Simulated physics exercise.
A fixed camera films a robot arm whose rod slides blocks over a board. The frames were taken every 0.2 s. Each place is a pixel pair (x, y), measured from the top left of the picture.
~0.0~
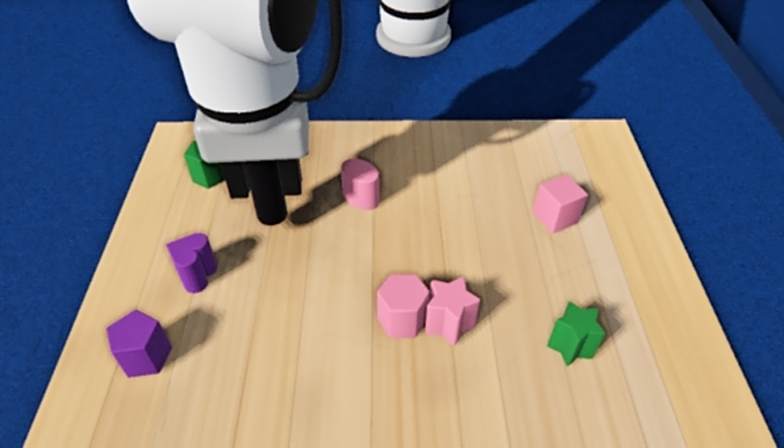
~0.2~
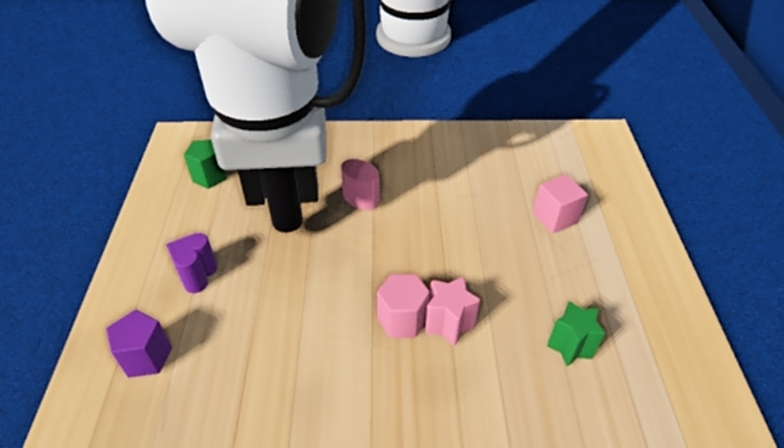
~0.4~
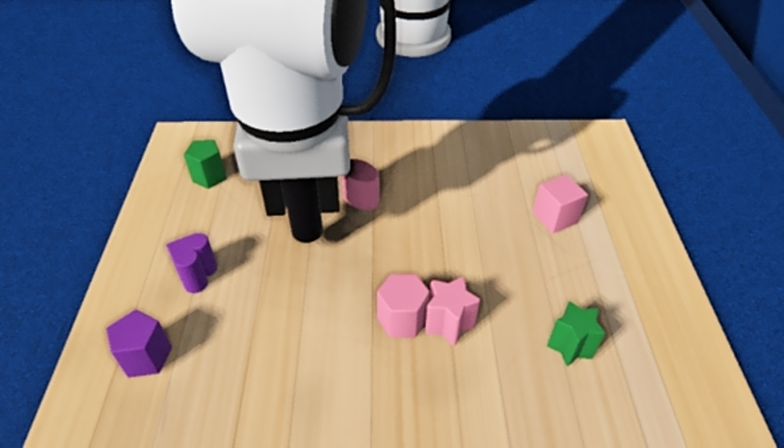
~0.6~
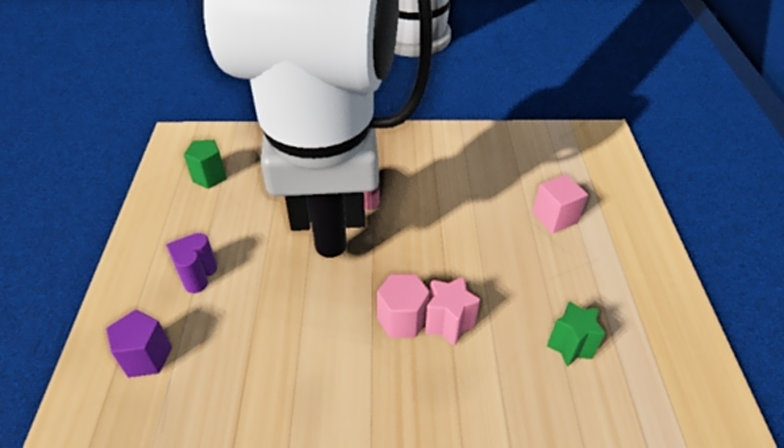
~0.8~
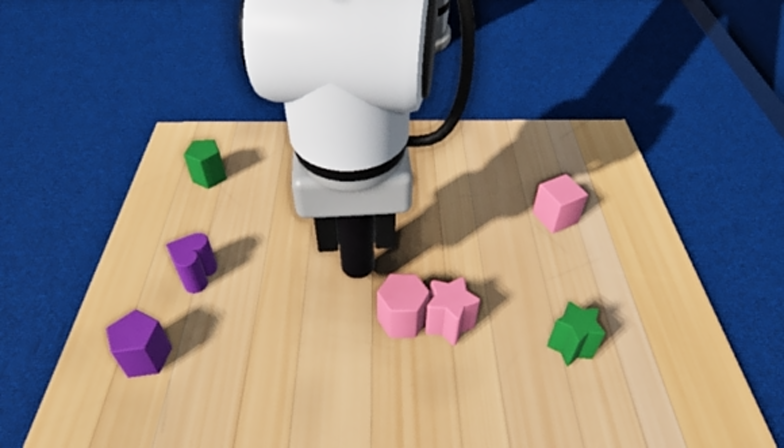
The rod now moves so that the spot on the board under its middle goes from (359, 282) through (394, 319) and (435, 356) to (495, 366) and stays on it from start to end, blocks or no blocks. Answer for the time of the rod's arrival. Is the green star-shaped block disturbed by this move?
In the end it has not been moved.
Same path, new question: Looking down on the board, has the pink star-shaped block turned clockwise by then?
No, that is not what happens.
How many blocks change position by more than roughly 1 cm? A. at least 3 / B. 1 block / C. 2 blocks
The answer is C.
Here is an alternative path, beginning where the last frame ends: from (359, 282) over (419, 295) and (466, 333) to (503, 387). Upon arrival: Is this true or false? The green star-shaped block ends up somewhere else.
False
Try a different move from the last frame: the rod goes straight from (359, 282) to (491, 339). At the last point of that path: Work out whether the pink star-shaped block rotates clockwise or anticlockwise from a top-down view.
Looking down, it rotates anti-clockwise.
The first path, step by step. One third of the way, rod at (394, 304); pink hexagon at (427, 314); pink star-shaped block at (470, 302), turned 30° anticlockwise.
Two thirds of the way, rod at (437, 342); pink hexagon at (477, 354); pink star-shaped block at (484, 306), turned 60° anticlockwise.
At the end, rod at (499, 352); pink hexagon at (522, 379), turned 55° clockwise; pink star-shaped block at (495, 307), turned 100° anticlockwise; green star-shaped block unmoved.
